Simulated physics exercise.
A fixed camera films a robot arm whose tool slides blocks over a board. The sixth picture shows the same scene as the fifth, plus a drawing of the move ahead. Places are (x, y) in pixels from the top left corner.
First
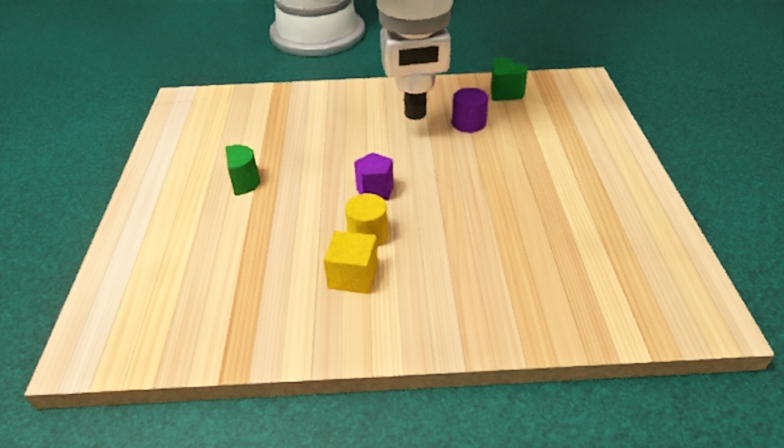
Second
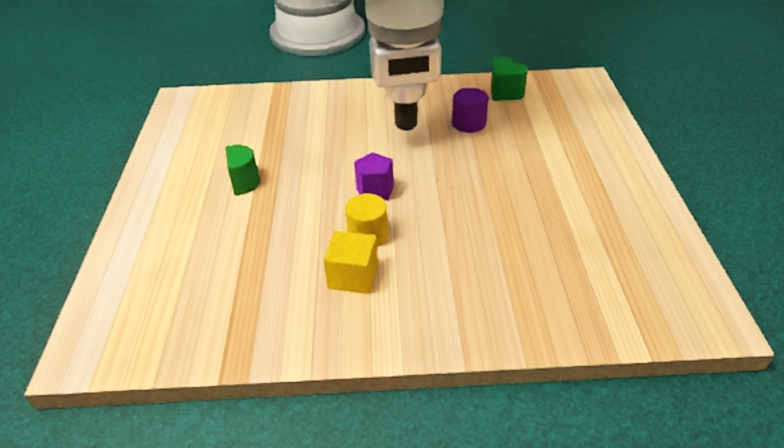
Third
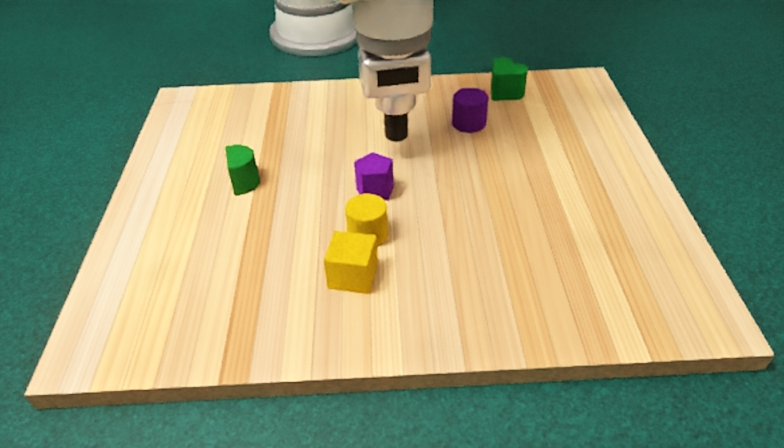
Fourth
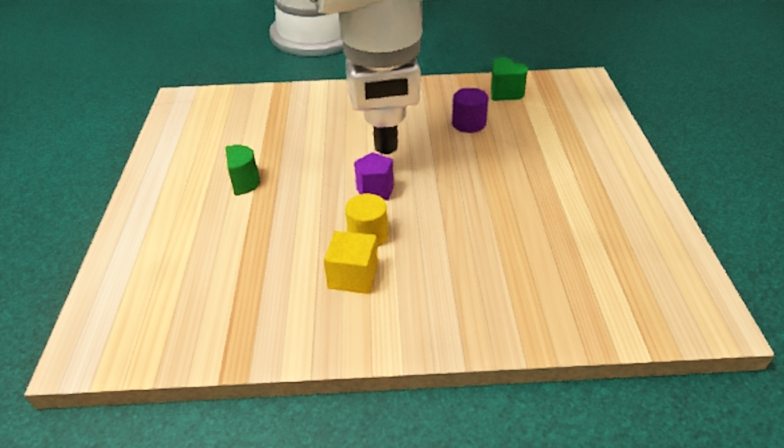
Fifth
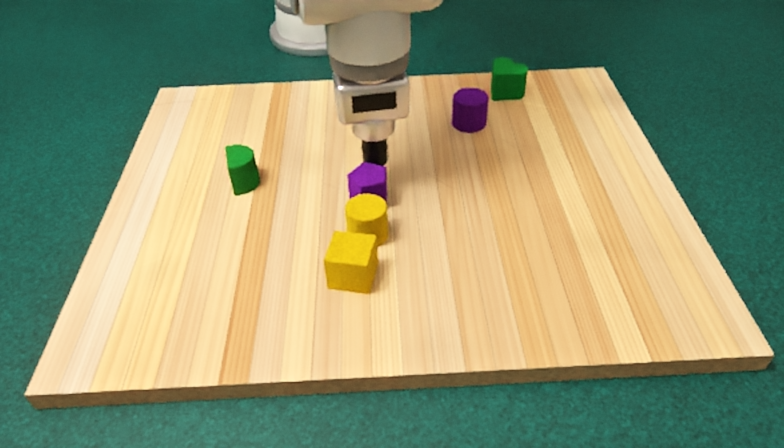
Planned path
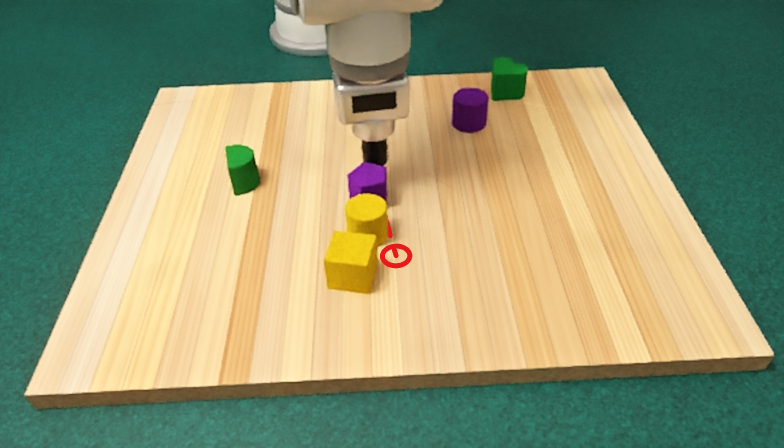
A robot arm with a black-tipped tool reaches over a pale striped wooden board on a green surface, seen from above the near edge by a still camera. A purple pentagonal block, yellow disc and yellow cube line up near the middle, with a green block at left and purple and green ones at upper right. The tool moves toward the viewer and slightly left, then nudges the pentagonal block slightly toward the disc.
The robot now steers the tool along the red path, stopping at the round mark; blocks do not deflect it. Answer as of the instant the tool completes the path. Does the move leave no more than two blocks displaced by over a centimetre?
Answer: No.
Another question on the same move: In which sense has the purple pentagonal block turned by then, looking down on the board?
From above, the purple pentagonal block will be seen to turn clockwise.
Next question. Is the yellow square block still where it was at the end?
No
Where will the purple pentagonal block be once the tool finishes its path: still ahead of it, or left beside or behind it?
Slid off.
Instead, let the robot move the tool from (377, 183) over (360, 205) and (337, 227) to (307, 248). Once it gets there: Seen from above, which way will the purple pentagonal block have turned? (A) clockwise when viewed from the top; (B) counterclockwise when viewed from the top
(B)
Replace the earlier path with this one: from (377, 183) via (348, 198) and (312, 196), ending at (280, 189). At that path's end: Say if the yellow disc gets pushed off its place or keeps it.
The yellow disc is moved.
Drawn move, from (377, 183) to (396, 256).
The first path, step by step. One third of the way, tool (381, 184); yellow square block (349, 251); yellow disc (360, 220); purple pentagonal block (362, 194), turned 25° clockwise.
Two thirds of the way, tool (388, 209); yellow square block (343, 267); yellow disc (348, 235); purple pentagonal block (355, 205), turned 55° clockwise.
At the end, tool (395, 234); yellow square block (343, 267); yellow disc (347, 235); purple pentagonal block (355, 205), turned 55° clockwise.
